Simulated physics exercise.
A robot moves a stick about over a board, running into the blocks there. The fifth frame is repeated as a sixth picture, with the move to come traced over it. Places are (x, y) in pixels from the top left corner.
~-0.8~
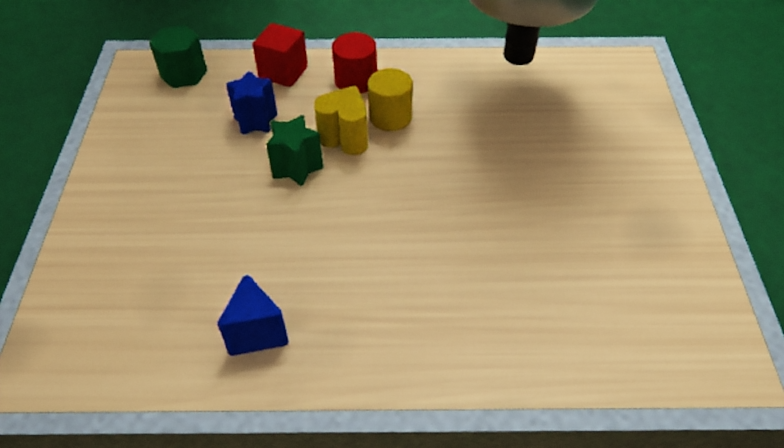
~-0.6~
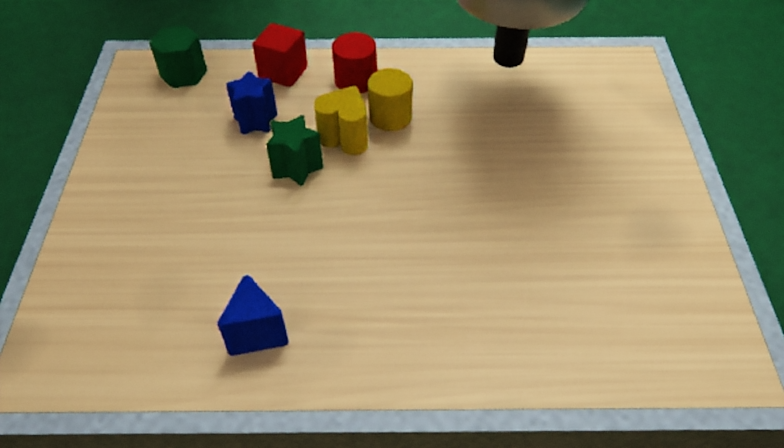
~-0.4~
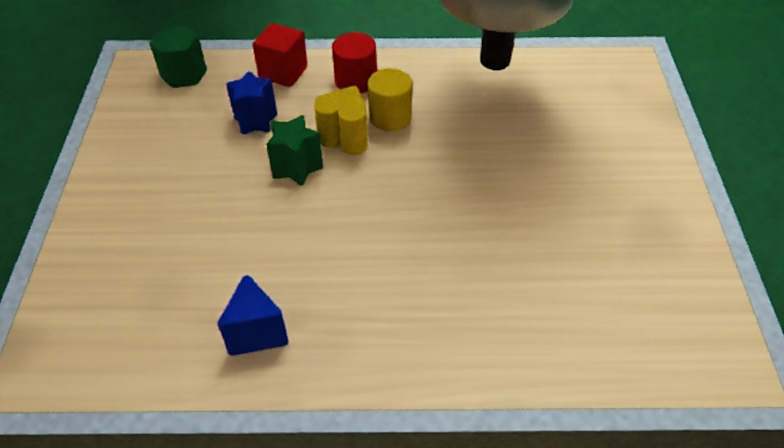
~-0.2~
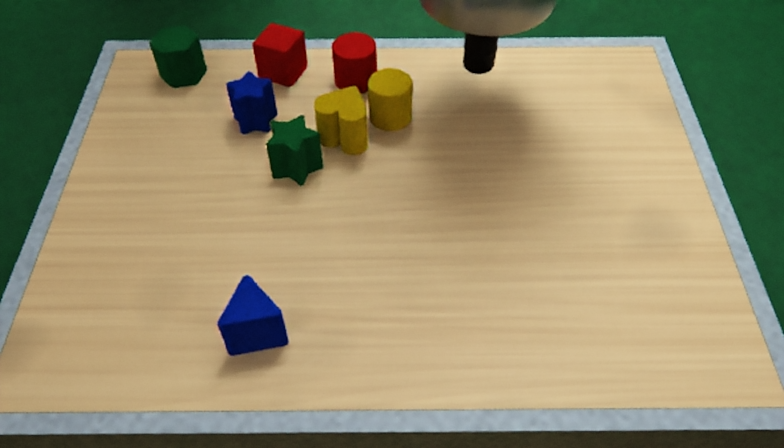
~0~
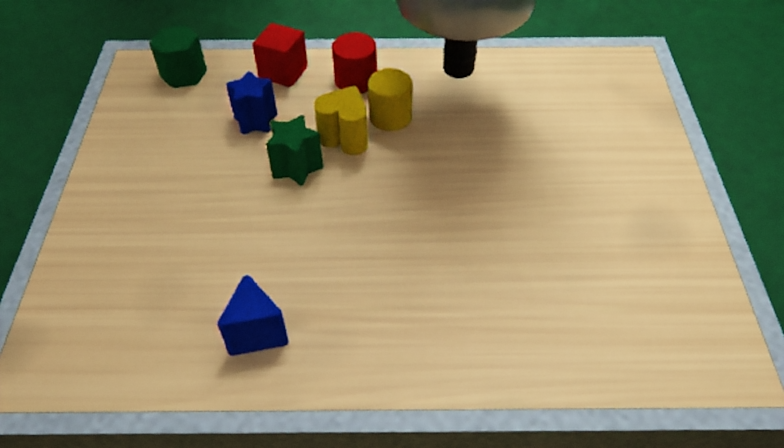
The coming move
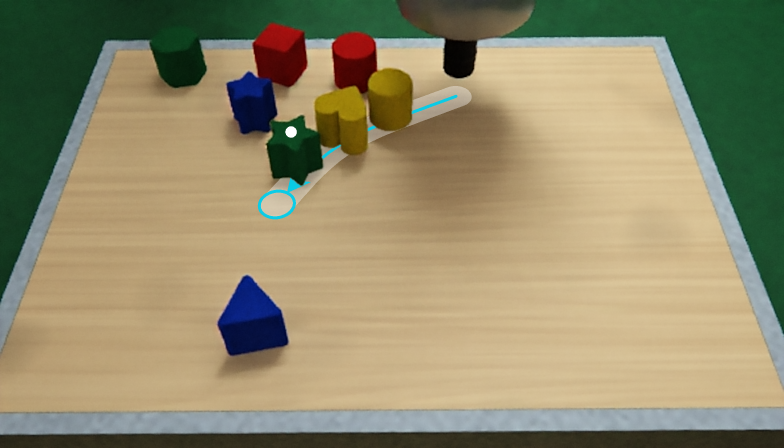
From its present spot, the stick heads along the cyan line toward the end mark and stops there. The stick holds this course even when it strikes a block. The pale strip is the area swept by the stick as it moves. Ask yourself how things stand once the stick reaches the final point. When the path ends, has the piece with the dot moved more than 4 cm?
Yes.
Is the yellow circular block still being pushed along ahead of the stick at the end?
The answer is no.
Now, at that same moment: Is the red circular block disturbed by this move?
Not moved.
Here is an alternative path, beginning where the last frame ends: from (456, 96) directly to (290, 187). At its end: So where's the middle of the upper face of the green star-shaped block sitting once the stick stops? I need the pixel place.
That would be at about pixel (254, 141).
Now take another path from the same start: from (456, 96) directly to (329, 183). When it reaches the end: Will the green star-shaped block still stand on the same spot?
That would be a yes.
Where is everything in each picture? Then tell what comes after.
In the first picture, stick's lower end (518, 57); blue star-shaped block (248, 85); green star-shaped block (291, 132); yellow heart (343, 103); red circular block (354, 45); yellow circular block (390, 81).
In the second picture, stick (508, 59); blocks still.
In the third picture, stick (495, 62); blocks still.
In the fourth picture, stick (478, 65); blocks still.
In the fifth picture, stick (459, 70); blue star-shaped block (248, 85); green star-shaped block (291, 132); yellow heart (343, 103); red circular block (354, 45); yellow circular block (390, 81).
Drawn move, from (456, 96) over (358, 135) to (277, 204); the dot is on the green star-shaped block.
The first path, step by step. One third of the way, stick (389, 94); green star-shaped block (284, 138), turned 20° anticlockwise; yellow heart (315, 107), turned 35° anticlockwise; yellow circular block (349, 87).
Two thirds of the way, stick (323, 128); blue star-shaped block (240, 84), turned 30° clockwise; green star-shaped block (266, 144), turned 85° anticlockwise; yellow heart (259, 115), turned 60° anticlockwise; yellow circular block (304, 95).
At the end, stick (272, 179); blue star-shaped block (240, 84), turned 30° clockwise; green star-shaped block (236, 161), turned 20° anticlockwise; yellow heart (259, 115), turned 60° anticlockwise; red circular block still; yellow circular block (304, 95).
